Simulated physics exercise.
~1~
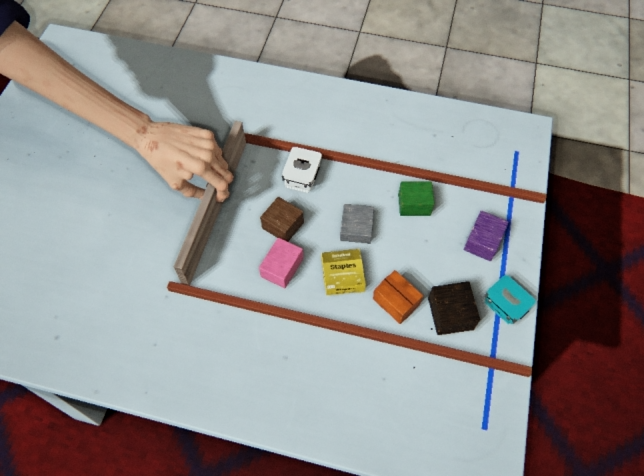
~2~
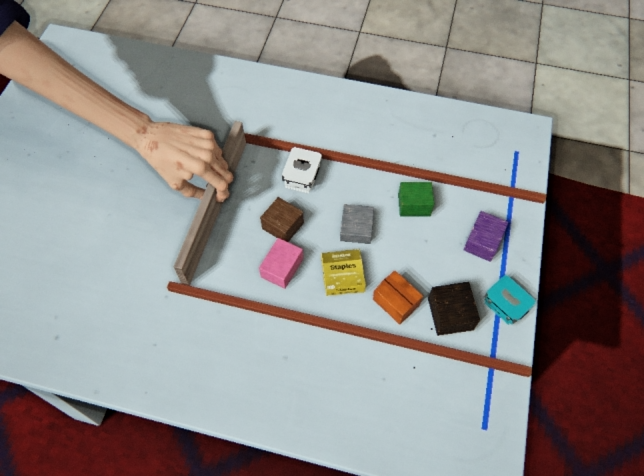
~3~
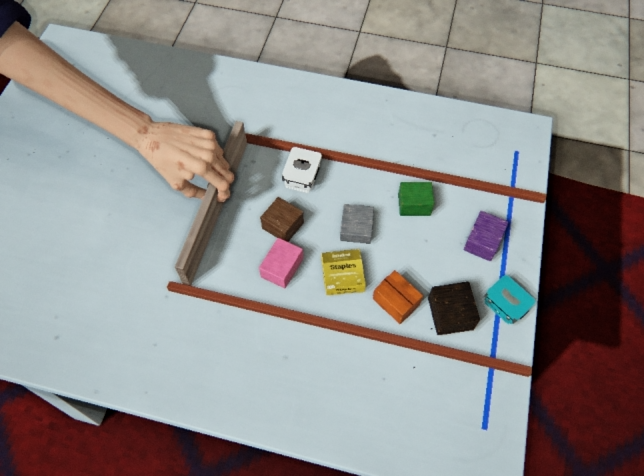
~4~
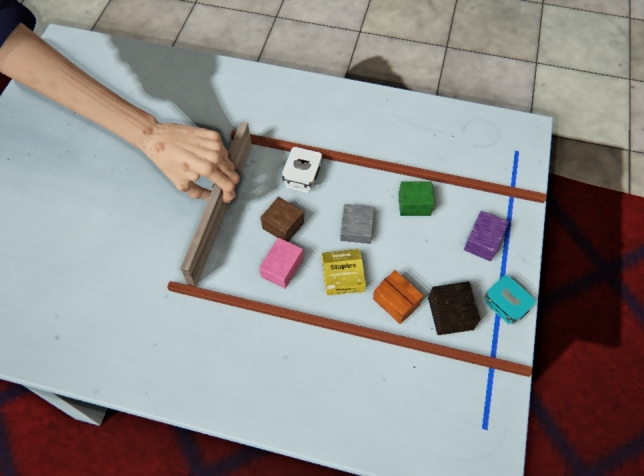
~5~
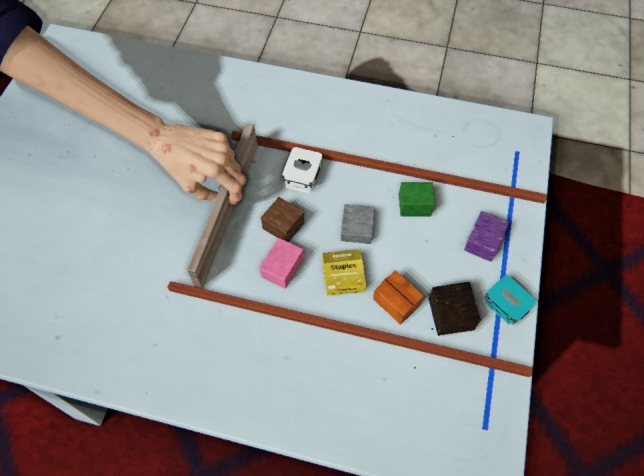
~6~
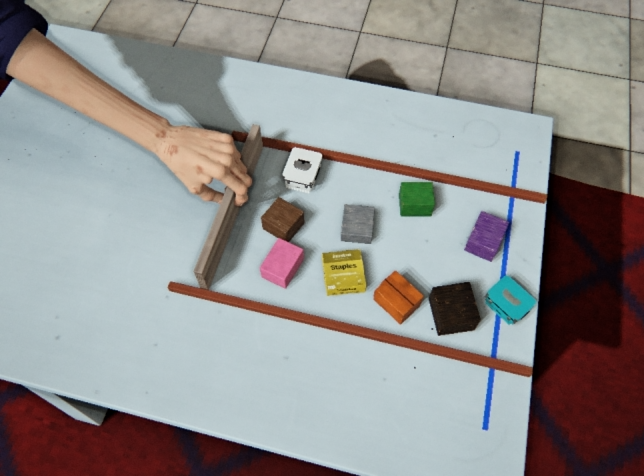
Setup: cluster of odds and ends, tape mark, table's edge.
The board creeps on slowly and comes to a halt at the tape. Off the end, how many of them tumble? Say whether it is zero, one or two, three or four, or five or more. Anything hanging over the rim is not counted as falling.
The sweep knocks five or above off.
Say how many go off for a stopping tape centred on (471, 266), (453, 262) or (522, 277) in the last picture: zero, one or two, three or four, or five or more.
Place by place: Three or four, then one to two, then five or more.
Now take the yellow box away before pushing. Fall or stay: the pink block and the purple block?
So the pink block is still there and the purple block goes off the edge.
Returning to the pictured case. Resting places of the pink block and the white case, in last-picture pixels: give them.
About (516, 315), and the other about (528, 217).
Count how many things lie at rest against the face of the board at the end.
The answer is 3.
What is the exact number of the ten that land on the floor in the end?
The number that fall is 7.
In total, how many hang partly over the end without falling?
Number: 0.
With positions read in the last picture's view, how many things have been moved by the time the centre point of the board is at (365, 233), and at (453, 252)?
It comes to 9 for the first spot, 10 for the other.
Soon after, none off yet; turquoise case at rest near (509, 301); purple block at rest near (486, 236); black block at rest near (454, 309).
After that, none off yet; turquoise case on its side near (551, 317); purple block displaced a little near (498, 238); black block displaced well along near (525, 315).
In the end, the number that fall off is five or more; gone, yellow box, grey block, green block, orange box, black block, purple block and turquoise case.
